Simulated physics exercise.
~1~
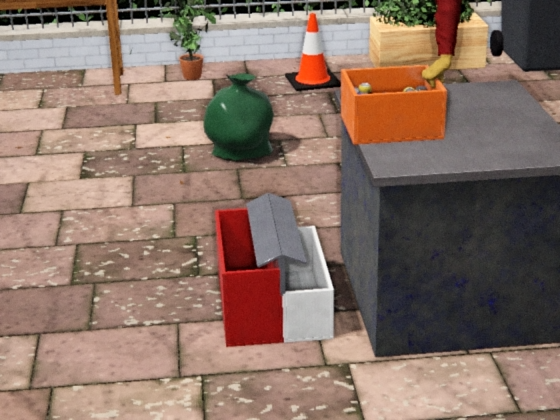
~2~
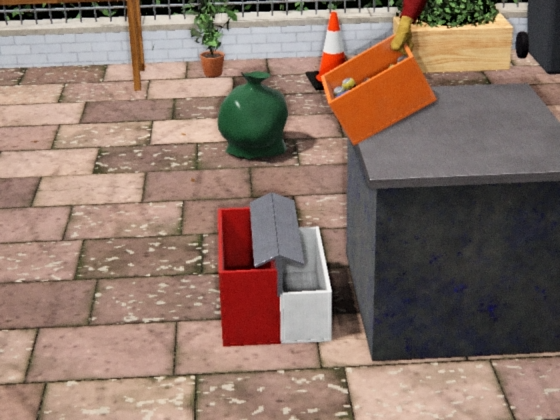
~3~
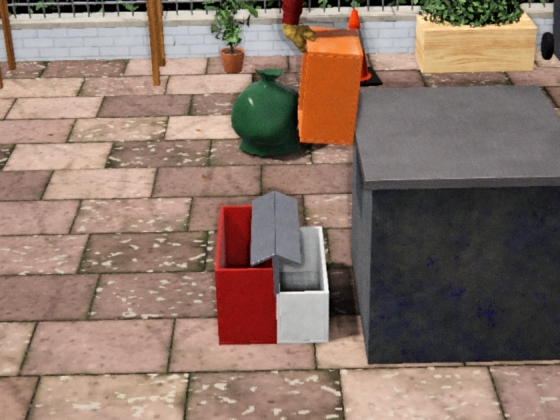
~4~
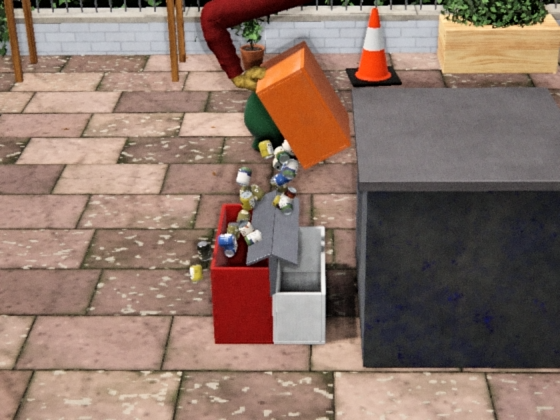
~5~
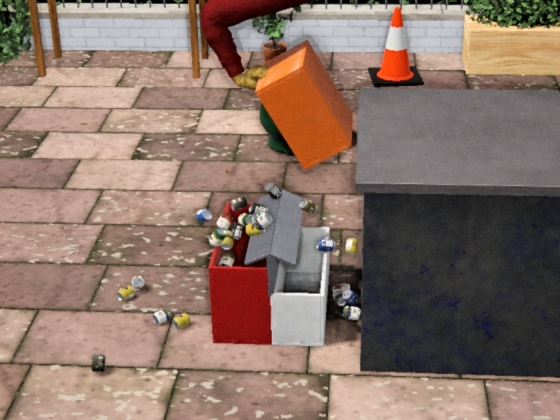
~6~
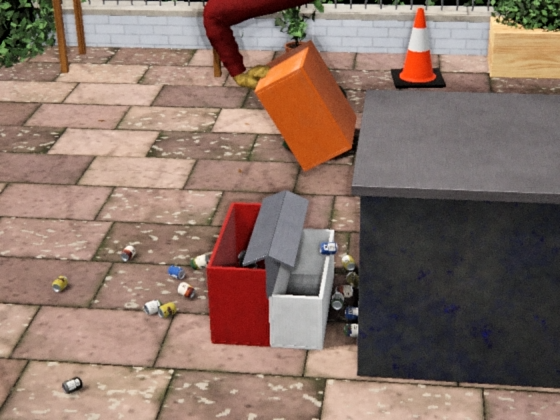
The video shows a gloved, red-sleeved arm tipping an orange crate off a dark bench and swinging it left, pouring small cans over a grey roof-shaped splitter. Most drop into the red box, one into the white tub, and others scatter on the paving on both sides.
